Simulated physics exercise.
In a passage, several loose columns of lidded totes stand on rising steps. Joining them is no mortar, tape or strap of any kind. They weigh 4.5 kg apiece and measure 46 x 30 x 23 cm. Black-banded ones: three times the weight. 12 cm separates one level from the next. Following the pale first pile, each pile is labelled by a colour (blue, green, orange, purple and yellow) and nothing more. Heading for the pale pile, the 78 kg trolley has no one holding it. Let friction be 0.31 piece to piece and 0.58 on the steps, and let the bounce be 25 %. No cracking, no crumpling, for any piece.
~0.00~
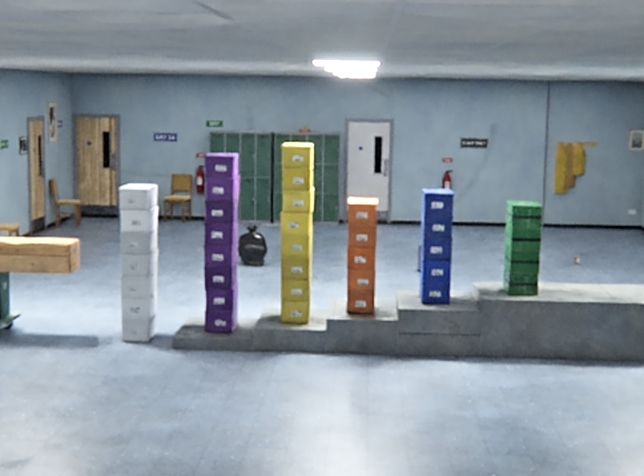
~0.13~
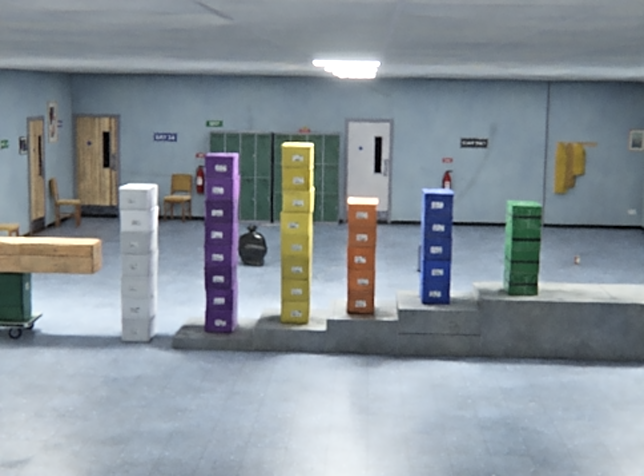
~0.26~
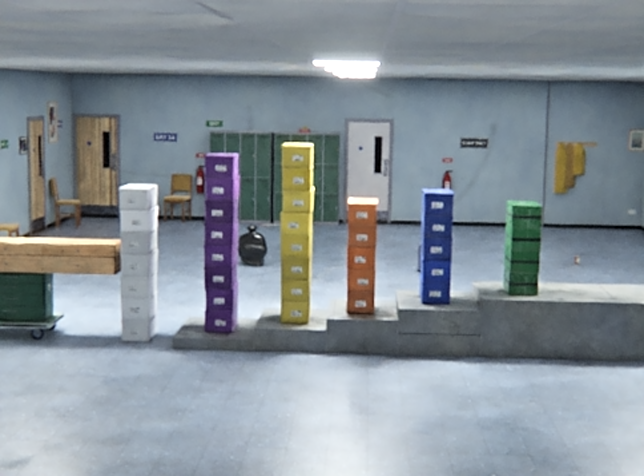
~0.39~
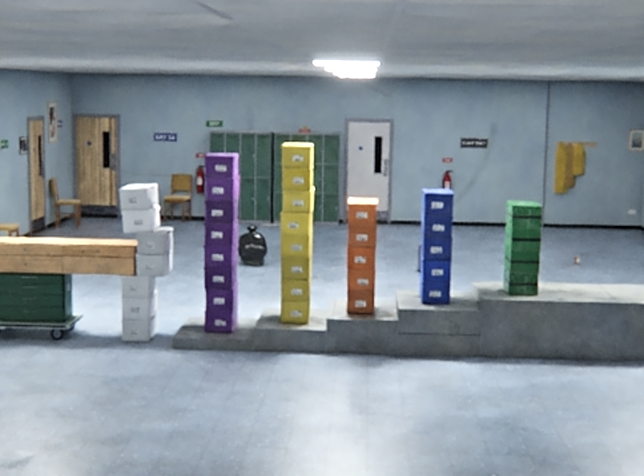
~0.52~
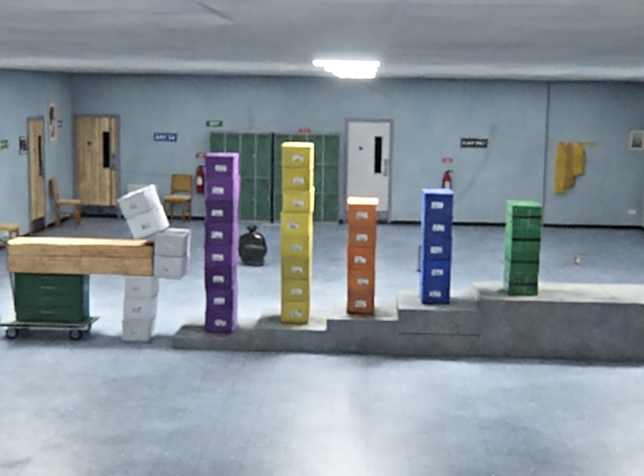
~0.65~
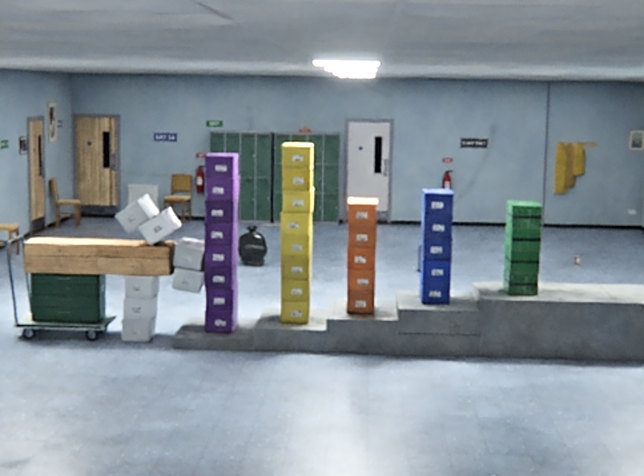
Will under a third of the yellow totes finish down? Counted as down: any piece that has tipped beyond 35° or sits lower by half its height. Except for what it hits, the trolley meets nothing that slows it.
No, more than a third do.
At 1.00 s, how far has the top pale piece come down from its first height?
30 cm.
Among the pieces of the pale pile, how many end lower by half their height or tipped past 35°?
In total, 4 of the pale pieces.
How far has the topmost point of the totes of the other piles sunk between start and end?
Lower by close to 60 cm.
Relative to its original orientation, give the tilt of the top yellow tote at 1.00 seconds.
I'd put it at roughly 0 degrees away from its starting angle.
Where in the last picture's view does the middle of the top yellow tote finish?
It settles close to (460, 222) in the last view.
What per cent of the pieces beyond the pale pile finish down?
Around 75 %.
After 1.00 s, 4 of the pale pile down; none of the 8 yellow totes down (0 of 30 in all colours); top yellow tote unmoved; top purple tote 8° from how it stood.
After 2.04 s, 4 of the pale pile down; none of the 8 yellow totes down (5 of 30 in all colours); top yellow tote 7° from how it stood; top purple tote on its side.
After 3.02 s, 4 of the pale pile down; 4 of the 8 yellow totes down (10 of 30 in all colours); top yellow tote 56° from how it stood, 23 cm lower; top purple tote on its side.
After 4.18 s, 4 of the pale pile down; 5 of the 8 yellow totes down (19 of 30 in all colours); top yellow tote 48° from how it stood, 64 cm lower; top purple tote on its side.
In the end (5.3 s), 4 of the pale pile down; 5 of the 8 yellow totes down (22 of 30 in all colours); top yellow tote 59° from how it stood, 66 cm lower; top green tote upside down. That is 62 per cent. From the last view, middles, top yellow tote near (460, 222).
